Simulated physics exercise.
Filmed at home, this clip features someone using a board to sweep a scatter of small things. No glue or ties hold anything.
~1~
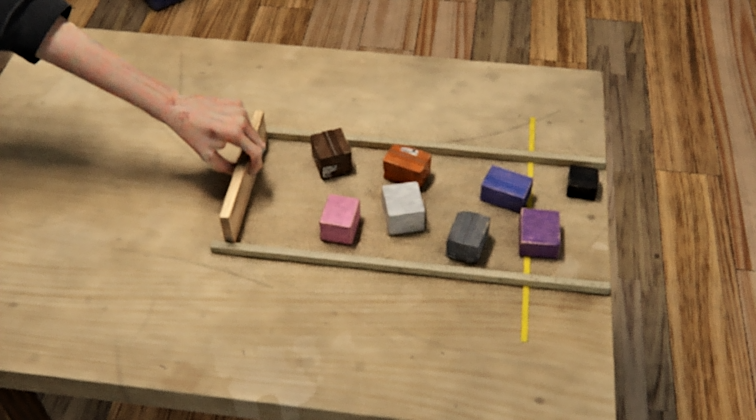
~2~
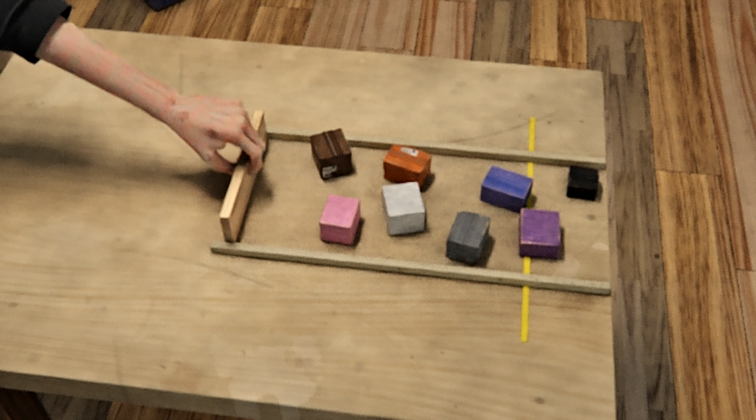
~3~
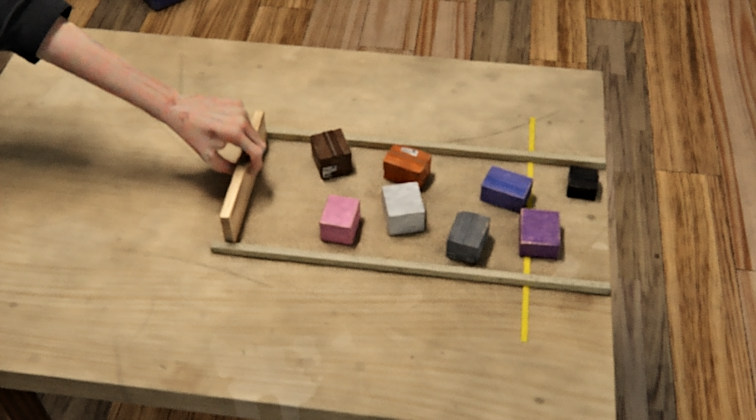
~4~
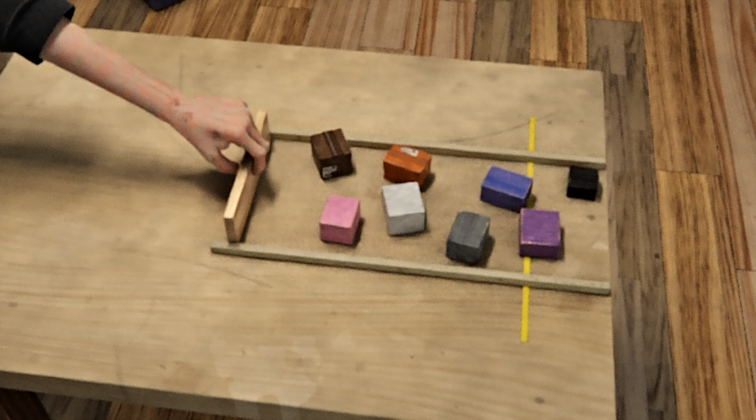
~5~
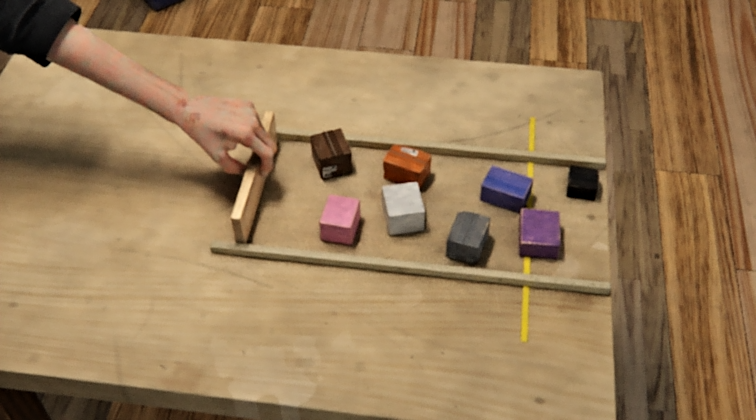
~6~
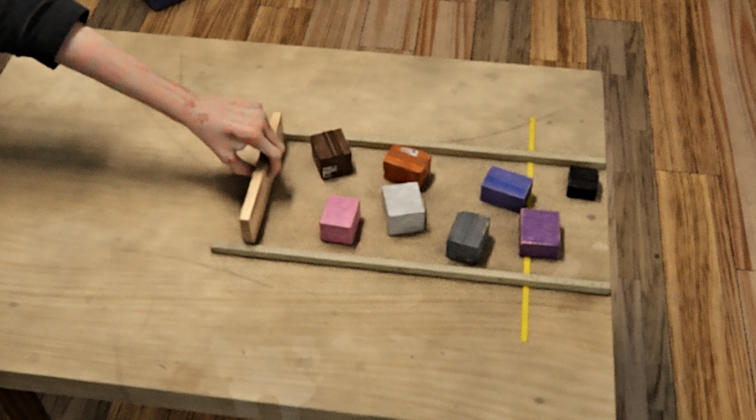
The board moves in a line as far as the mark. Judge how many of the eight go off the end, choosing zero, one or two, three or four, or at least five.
One or two go off.
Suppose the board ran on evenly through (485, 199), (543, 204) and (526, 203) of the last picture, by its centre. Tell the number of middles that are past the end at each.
Taking the places in turn, the counts are 0, 2 and 2.
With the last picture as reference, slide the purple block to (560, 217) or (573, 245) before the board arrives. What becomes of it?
Gone; Gone.
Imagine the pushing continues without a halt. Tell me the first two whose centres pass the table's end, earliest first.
Earliest first: The black box, then the purple block.
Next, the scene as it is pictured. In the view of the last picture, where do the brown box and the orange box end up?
Final positions: Near (548, 176); near (586, 169).
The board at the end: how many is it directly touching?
All in all, 3.
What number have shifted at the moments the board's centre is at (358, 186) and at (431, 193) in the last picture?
Up to then 4, and up to the other point 6.
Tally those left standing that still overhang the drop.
I make it 1.
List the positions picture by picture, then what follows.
In the first picture, black box (583, 183); purple block (539, 233); blue block (507, 189); board (245, 175); tape (529, 218).
In the second picture, purple block (539, 233); orange box (407, 166).
In the third picture, blue block (507, 189); white block (403, 209).
In the fourth picture, black box (583, 183); board (248, 176).
In the fifth picture, purple block (539, 233); brown box (332, 154).
In the sixth picture, black box (583, 183); purple block (539, 233); blue block (507, 189); board (264, 177); tape (529, 218).
Soon after, none off yet; black box at rest near (583, 183); purple block at rest near (539, 233); blue block at rest near (507, 189).
In the end, the number that fall off is one or two; gone, purple block and black box.
